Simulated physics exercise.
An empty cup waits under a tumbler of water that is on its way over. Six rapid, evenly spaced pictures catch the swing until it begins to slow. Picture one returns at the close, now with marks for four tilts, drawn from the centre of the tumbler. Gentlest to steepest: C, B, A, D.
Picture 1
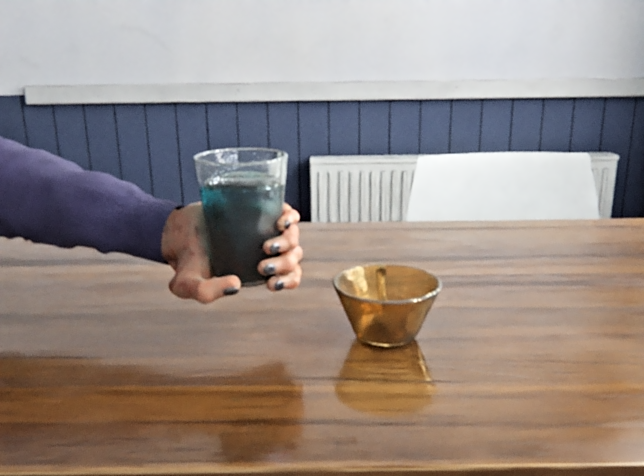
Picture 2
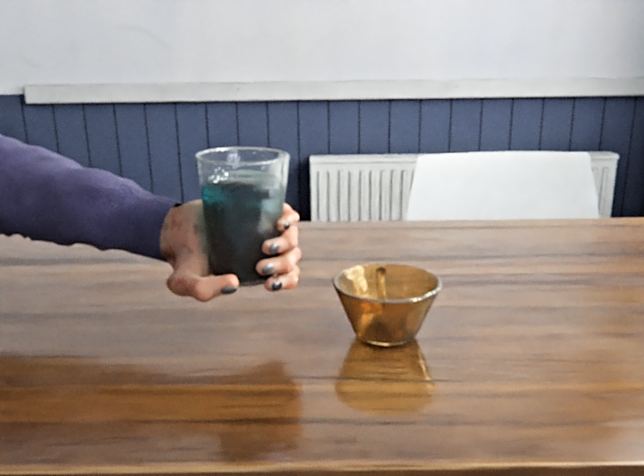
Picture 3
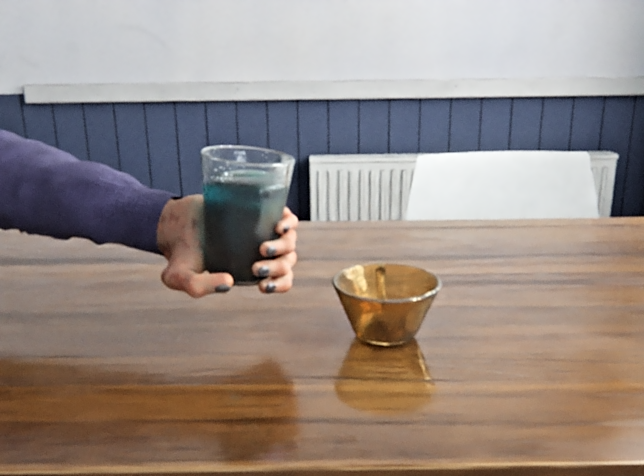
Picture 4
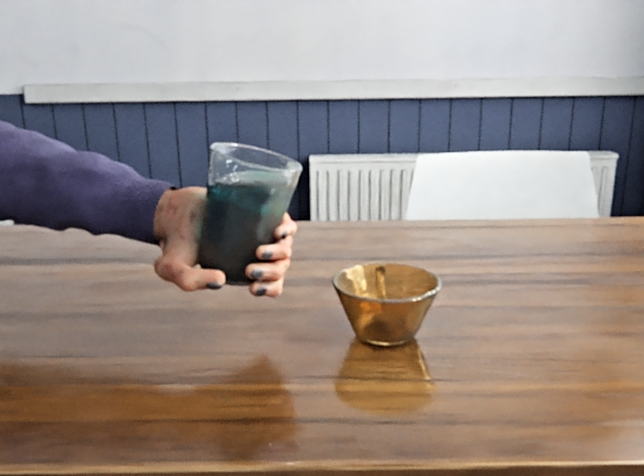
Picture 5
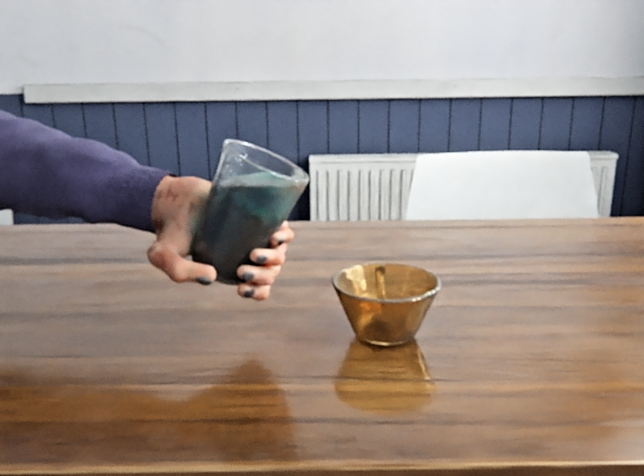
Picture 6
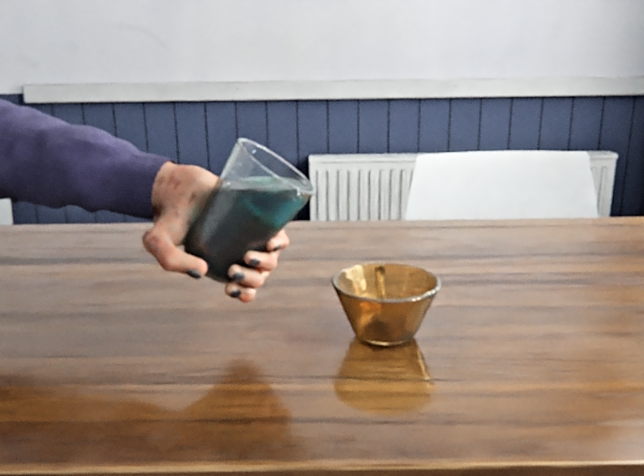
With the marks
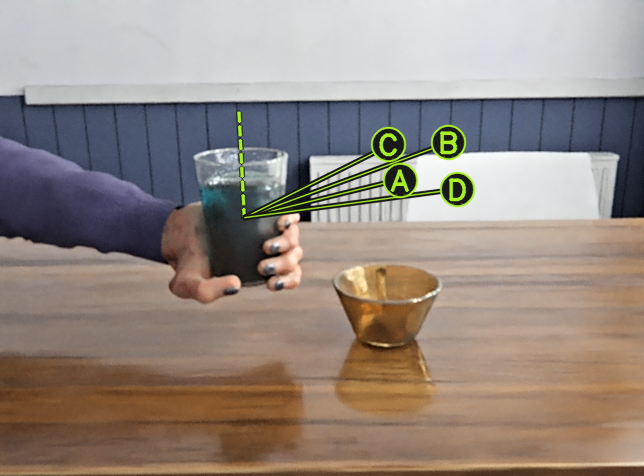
At a shiny wooden table, a hand in a purple sleeve held a glass of dark teal liquid upright beside a small amber bowl, then gradually tilted it to the right, with nothing leaving the glass.
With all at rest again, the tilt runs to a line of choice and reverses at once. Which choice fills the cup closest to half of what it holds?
B beats the others.
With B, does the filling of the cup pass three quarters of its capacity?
No, less.
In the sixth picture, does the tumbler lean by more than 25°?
Yes.
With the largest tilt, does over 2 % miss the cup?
Yes, it does.
On the marked copy, A at (383, 183); B at (432, 148); C at (373, 153); D at (441, 191).
For line A, the cup ends with about 66 % of what it can hold; 5 % of the water is spilt.
For line B, the cup ends with about 51 % of what it can hold; 3 % of the water is spilt.
For line C, the cup ends with about 38 % of what it can hold.
For line D, the cup ends with about 63 % of what it can hold; 20 % of the water is spilt.
